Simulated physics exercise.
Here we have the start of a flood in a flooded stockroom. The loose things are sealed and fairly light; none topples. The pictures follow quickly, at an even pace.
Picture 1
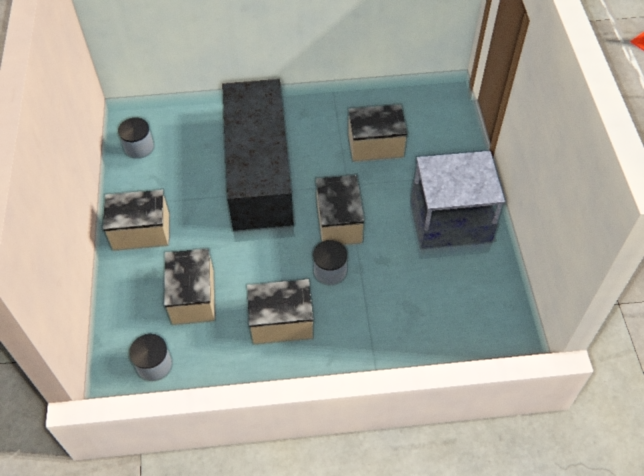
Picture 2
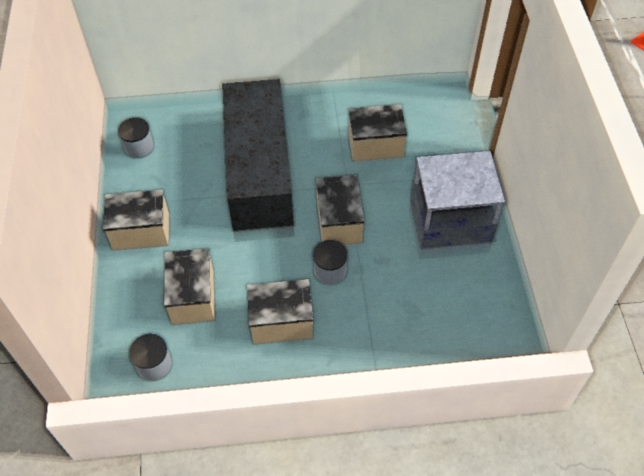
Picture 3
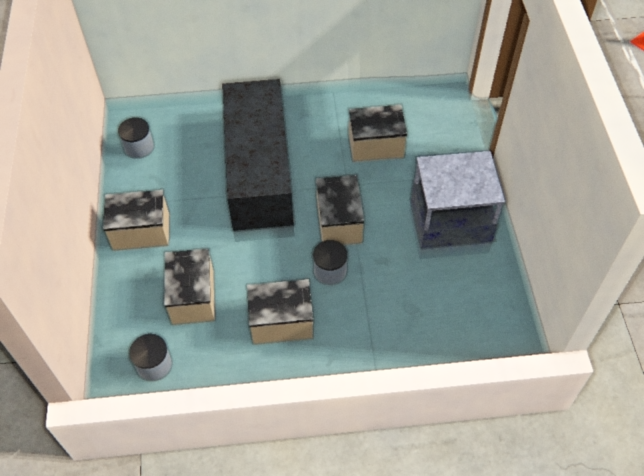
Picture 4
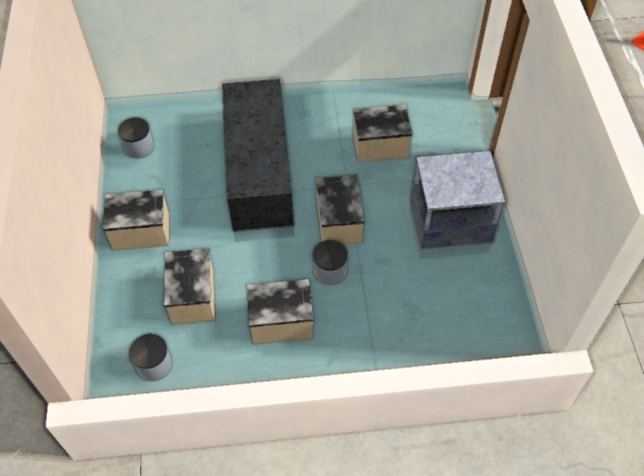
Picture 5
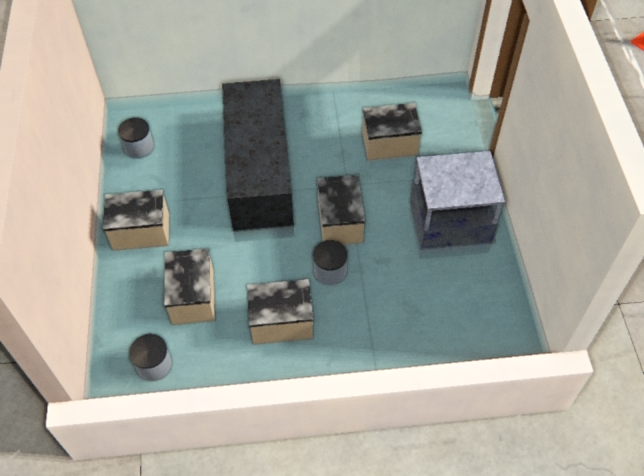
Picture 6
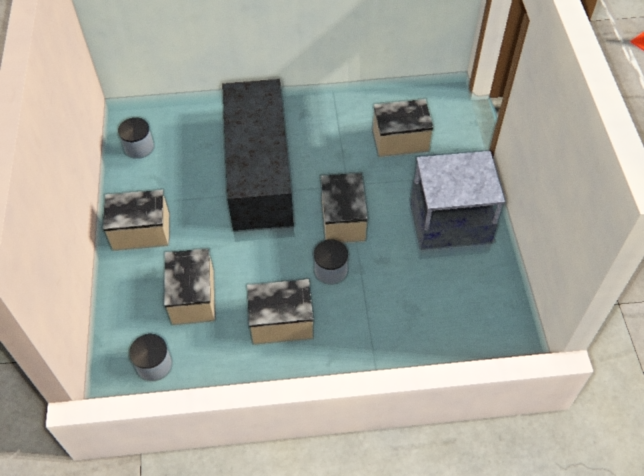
The clip shows boxes and round containers around a long dark block in a walled room with a blue-green floor; the box nearest the back right drifts slightly rightward, then another near the middle shifts very slightly.
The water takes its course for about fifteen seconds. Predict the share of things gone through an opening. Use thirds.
That comes to from one to two thirds.
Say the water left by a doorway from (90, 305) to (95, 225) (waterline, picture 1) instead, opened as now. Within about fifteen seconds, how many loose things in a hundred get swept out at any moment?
Some 90 per cent.
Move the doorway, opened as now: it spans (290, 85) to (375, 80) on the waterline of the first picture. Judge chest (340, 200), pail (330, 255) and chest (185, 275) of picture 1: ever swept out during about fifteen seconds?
As listed: Gone, through, stays.
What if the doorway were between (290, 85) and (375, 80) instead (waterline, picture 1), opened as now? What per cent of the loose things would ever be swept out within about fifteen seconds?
Some 40 per cent.
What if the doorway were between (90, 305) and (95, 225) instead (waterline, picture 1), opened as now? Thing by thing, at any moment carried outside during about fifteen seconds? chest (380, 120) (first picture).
Verdict: No.
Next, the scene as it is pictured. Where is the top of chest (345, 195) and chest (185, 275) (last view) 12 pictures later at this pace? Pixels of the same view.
Around (413, 108) and (238, 273).
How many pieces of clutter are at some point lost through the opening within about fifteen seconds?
I count 3.
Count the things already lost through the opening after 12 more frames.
1 of them.
A moment on, 0 of 8 are out; 8 afloat.
Next, 1 of 8 are out; 7 afloat.
Later, 2 of 8 are out; 6 afloat.
In the end, 3 of 8 are out; 5 afloat.
